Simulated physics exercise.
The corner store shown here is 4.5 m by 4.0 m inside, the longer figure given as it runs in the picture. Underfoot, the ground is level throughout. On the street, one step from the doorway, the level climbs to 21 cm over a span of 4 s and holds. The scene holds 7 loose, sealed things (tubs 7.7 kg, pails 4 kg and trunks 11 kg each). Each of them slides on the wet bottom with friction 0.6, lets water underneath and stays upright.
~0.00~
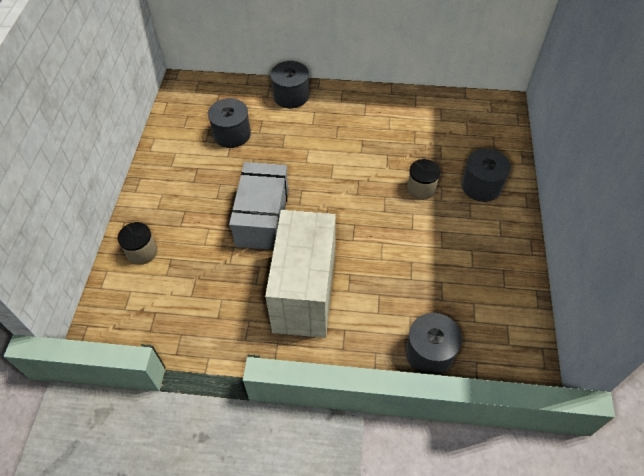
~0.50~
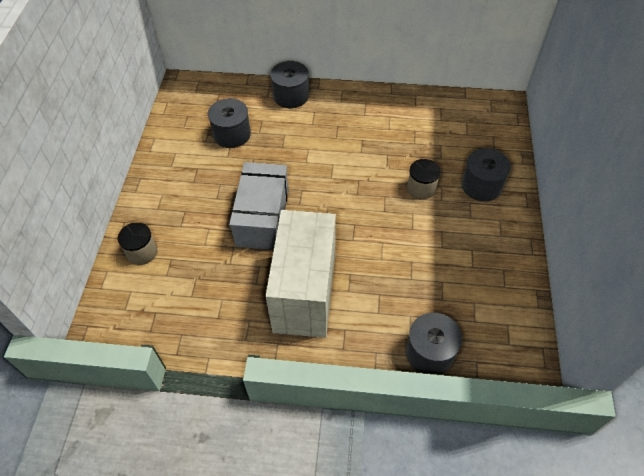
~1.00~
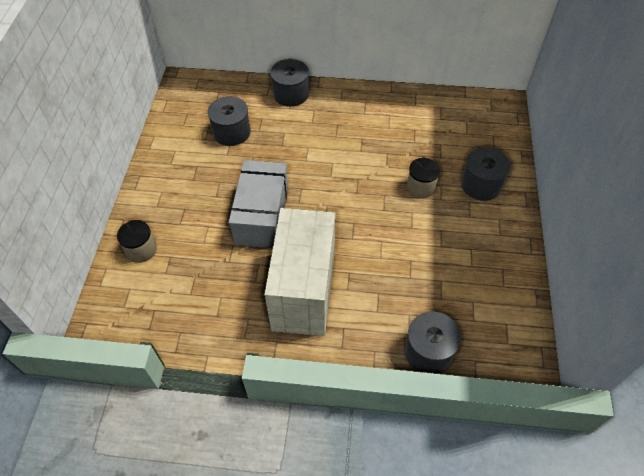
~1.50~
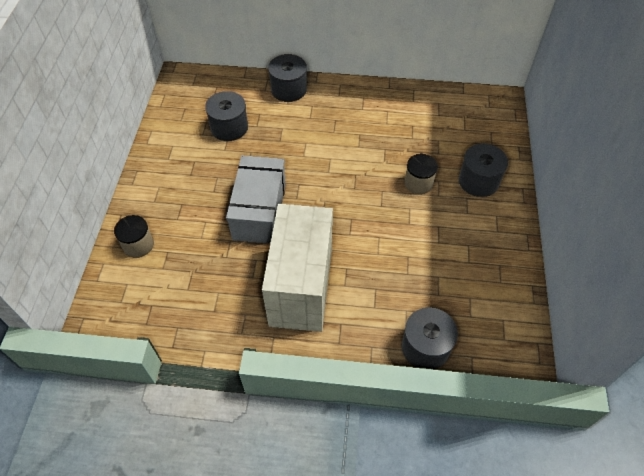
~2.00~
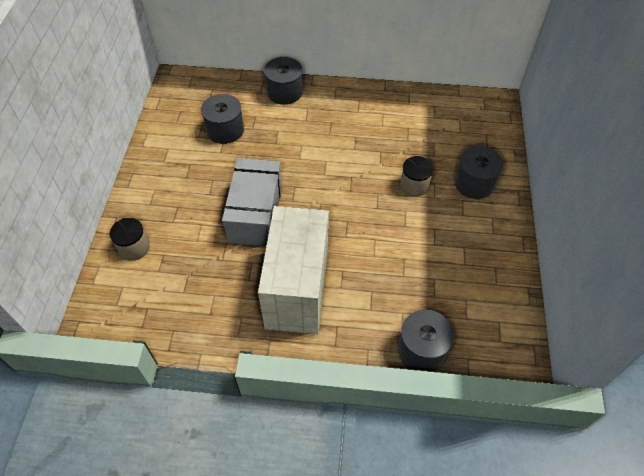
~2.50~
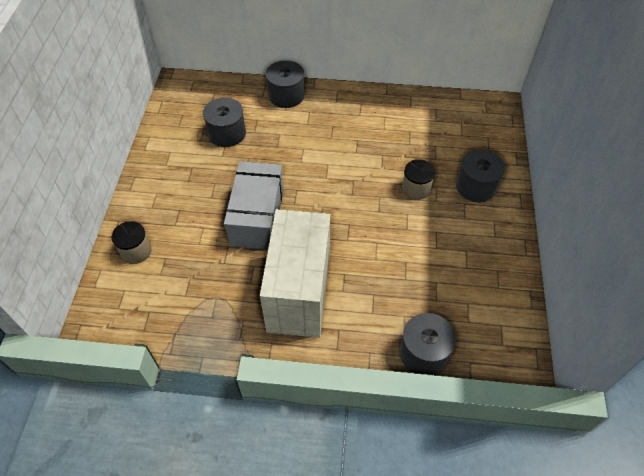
At the start, boxes and dark-topped round containers stand on the dry wooden floor of a small, roofless store. Outside, a bluish sheet of water spreads over the pavement, shrinking the pale dry patch by the doorway until it disappears. A thin, rounded film then spreads just inside, while the objects stay still.
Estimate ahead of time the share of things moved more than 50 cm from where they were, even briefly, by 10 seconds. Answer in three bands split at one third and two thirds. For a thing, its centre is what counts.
One third to two thirds.
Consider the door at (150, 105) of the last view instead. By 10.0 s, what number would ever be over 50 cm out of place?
Count: 4.
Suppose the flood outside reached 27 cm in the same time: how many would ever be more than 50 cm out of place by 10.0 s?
You'd get 4 in that case.
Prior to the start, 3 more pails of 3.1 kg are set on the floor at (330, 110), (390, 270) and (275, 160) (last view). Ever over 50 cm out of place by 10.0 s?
Respectively, higher, lower and higher.
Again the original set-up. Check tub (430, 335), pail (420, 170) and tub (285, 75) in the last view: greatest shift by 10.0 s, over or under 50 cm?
Same order as the question: Smaller, smaller, greater.
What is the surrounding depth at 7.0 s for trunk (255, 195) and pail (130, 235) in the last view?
About 4 and 6 cm.
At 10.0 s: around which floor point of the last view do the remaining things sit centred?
Roughly at (377, 165).
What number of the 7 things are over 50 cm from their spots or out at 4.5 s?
By then the count is 0.
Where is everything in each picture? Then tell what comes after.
A tub at (290, 73) rests on the ground; a pail at (134, 236), on the bottom; 0.0 m2 under water; 0 of 7 have shifted, in the first picture.
A tub at (290, 73) rests on the ground; a pail at (134, 236), on the bottom; 0.0 m2 under water; 0 of 7 have shifted, in the second picture.
A tub at (290, 72) rests on the ground; a pail at (133, 233), on the bottom; 0.0 m2 under water; 0 of 7 have shifted, in the third picture.
A tub at (287, 67), on the bottom; a pail at (131, 228), on the bottom; 0.0 m2 under water; 0 of 7 have shifted, in the fourth picture.
A tub at (283, 69), on the bottom; a pail at (126, 231), on the bottom; water covers 0.0 m2; 0 of 7 have shifted, in the fifth picture.
A tub at (285, 73) rests on the ground; a pail at (128, 235), on the bottom; 0.4 m2 under water; 0 of 7 have shifted, in the sixth picture.
After 3.5 s 0 of 7 are over 50 cm from their spots; 0 afloat.
After 4.5 s 0 of 7 are over 50 cm from their spots; 0 afloat.
After 7.0 s 2 of 7 are over 50 cm from their spots; 2 afloat.
After 10.0 s 4 of 7 are over 50 cm from their spots, and 4 have been at some point; 4 afloat.
